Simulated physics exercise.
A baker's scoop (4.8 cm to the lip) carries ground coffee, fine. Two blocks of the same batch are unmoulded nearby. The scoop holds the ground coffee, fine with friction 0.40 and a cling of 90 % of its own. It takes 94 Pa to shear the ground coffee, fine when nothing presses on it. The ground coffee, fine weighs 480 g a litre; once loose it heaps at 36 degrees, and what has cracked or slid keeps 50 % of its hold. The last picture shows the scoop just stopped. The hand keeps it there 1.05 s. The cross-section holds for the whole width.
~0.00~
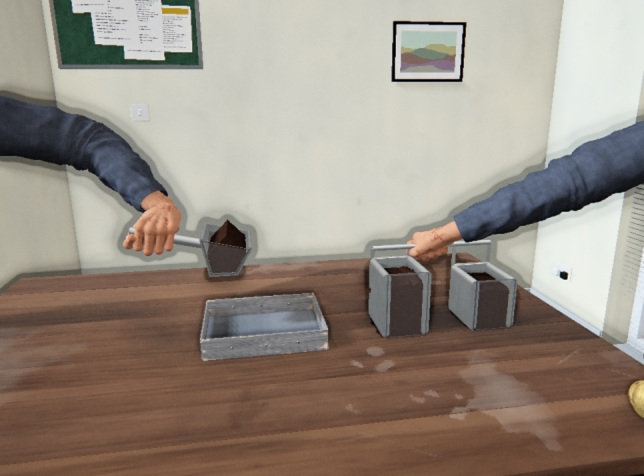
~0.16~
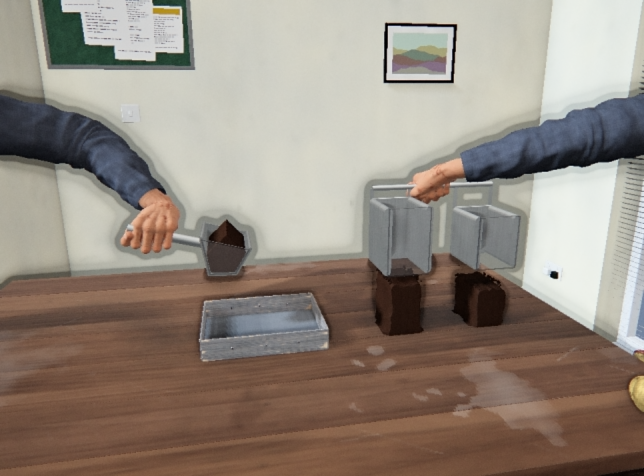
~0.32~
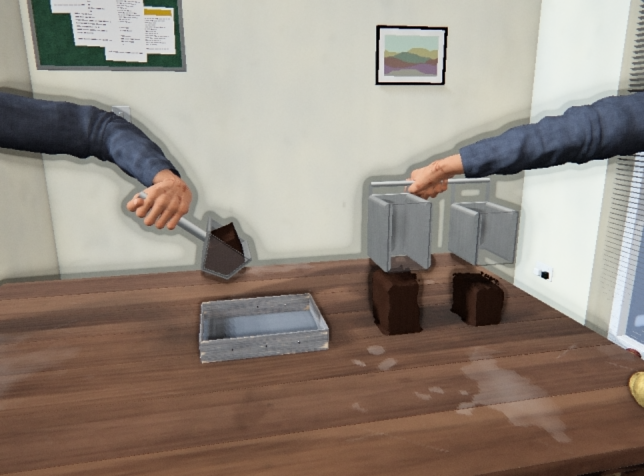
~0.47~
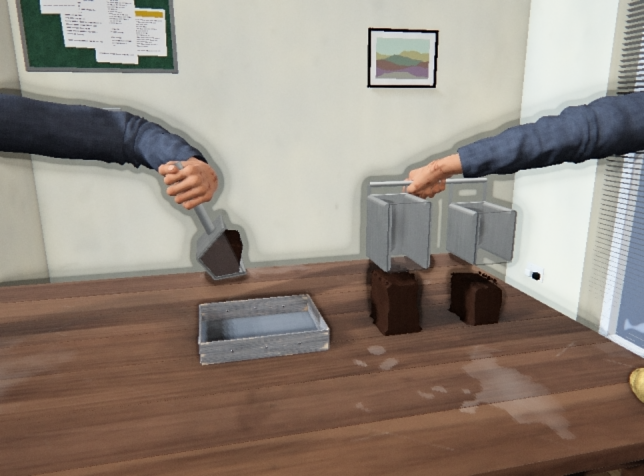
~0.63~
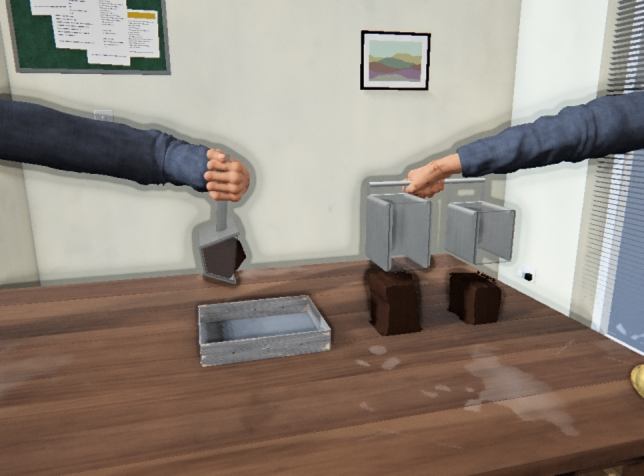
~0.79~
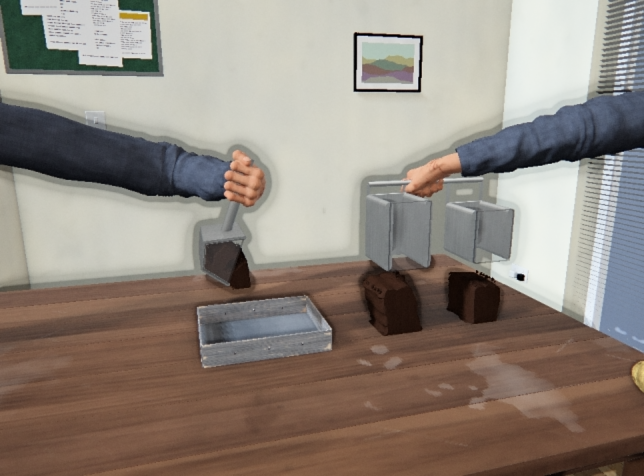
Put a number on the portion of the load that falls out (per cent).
The portion of the load that falls out is near 78 %.
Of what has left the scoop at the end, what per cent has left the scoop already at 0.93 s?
Some 80 per cent.
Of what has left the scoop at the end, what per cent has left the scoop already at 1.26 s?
About 100 %.
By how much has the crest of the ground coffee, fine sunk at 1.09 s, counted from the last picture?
About 0.0 cm.
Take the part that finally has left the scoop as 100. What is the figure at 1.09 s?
Some 100 per cent.
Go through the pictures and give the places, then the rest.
Lip at (249, 248), tilt 0 degrees; crest of the ground coffee, fine at (226, 236); block heights 12 cm, 9.4 cm (left to right), in the first picture.
Lip at (249, 248), tilt 2 degrees; crest of the ground coffee, fine at (227, 235); block heights 12 cm, 9.4 cm (left to right), in the second picture.
Lip at (249, 258), tilt 24 degrees; crest of the ground coffee, fine at (233, 239); block heights 12 cm, 9.4 cm (left to right), in the third picture.
Lip at (245, 271), tilt 54 degrees; crest of the ground coffee, fine at (217, 244); block heights 12 cm, 9.4 cm (left to right), in the fourth picture.
Lip at (235, 281), tilt 83 degrees; crest of the ground coffee, fine at (221, 243); block heights 12 cm, 9.3 cm (left to right), in the fifth picture.
Lip at (229, 283), tilt 97 degrees; crest of the ground coffee, fine at (208, 246); block heights 11 cm, 9.3 cm (left to right), in the sixth picture.
After 0.93 s, the scoop is at 97 degrees and 63 % has left it.
After 1.09 s, the scoop is at 97 degrees and 78 % has left it.
After 1.26 s, the scoop is at 97 degrees and 78 % has left it.
After 1.42 s, the scoop is at 97 degrees and 78 % has left it.
After 1.53 s, the scoop is at 97 degrees and 78 % has left it.
